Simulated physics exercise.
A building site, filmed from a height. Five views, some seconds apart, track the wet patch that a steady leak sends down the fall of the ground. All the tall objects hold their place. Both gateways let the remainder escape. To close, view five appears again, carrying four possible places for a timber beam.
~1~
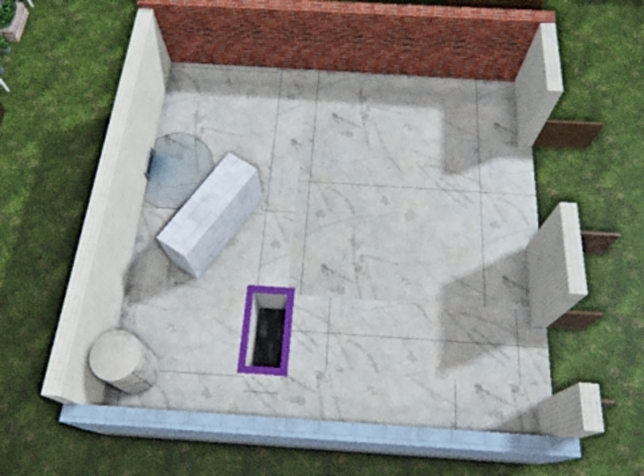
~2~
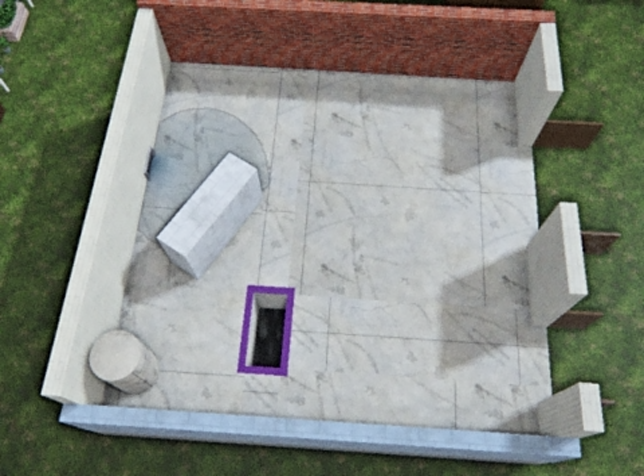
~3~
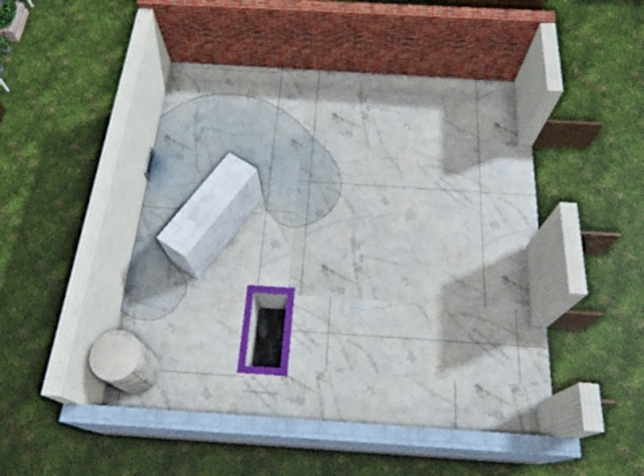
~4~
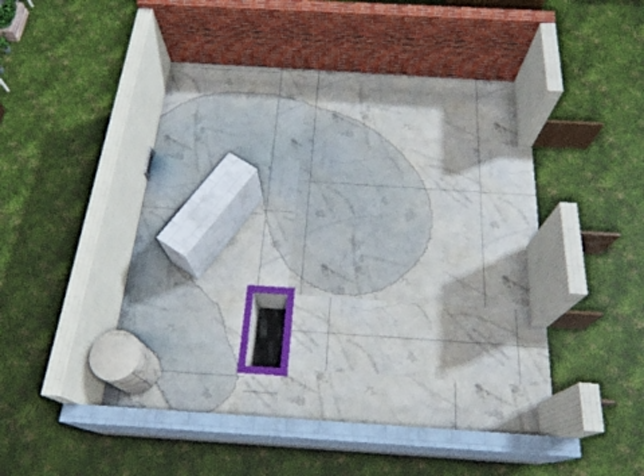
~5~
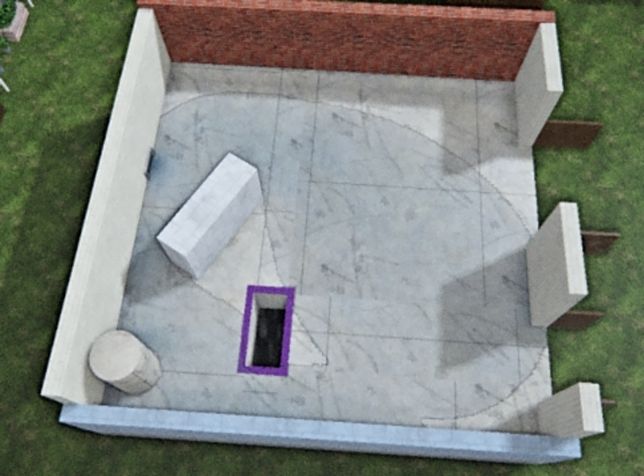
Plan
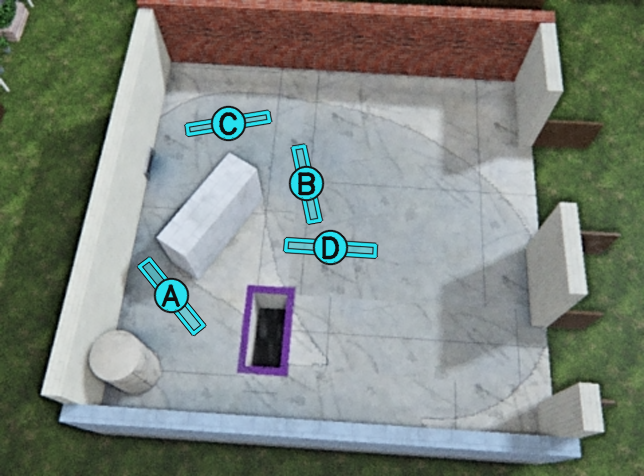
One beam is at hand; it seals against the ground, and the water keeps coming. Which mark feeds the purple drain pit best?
It is B.
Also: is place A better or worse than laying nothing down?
Place A is better.
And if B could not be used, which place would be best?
A it is.
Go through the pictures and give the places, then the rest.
The first frame shows outfall at (148, 163); purple drain pit at (267, 329); open gate at (534, 364); open gate at (522, 194); 3 % of the ground under water, visible out to (189, 138); purple drain pit still dry.
In the second frame, 10 % of the ground under water, visible out to (252, 139); purple drain pit still dry.
In the third frame, 19 % of the ground under water, visible out to (331, 197); purple drain pit still dry.
In the fourth frame, 38 % of the ground under water, visible out to (417, 254); purple drain pit still dry.
In the fifth frame, 68 % of the ground under water, visible out to (531, 353); purple drain pit taking water.
In cyan, A from (144, 262) to (198, 329); B from (298, 147) to (314, 221); C from (187, 129) to (268, 116); D from (286, 245) to (375, 250).
With A, about 16 % of the stream goes into the purple drain pit, about 83 % out by the gates.
With B, about 25 % of the stream goes into the purple drain pit, about 74 % out by the gates.
With C, about 8 % of the stream goes into the purple drain pit, about 91 % out by the gates.
With D, about 9 % of the stream goes into the purple drain pit, about 90 % out by the gates.
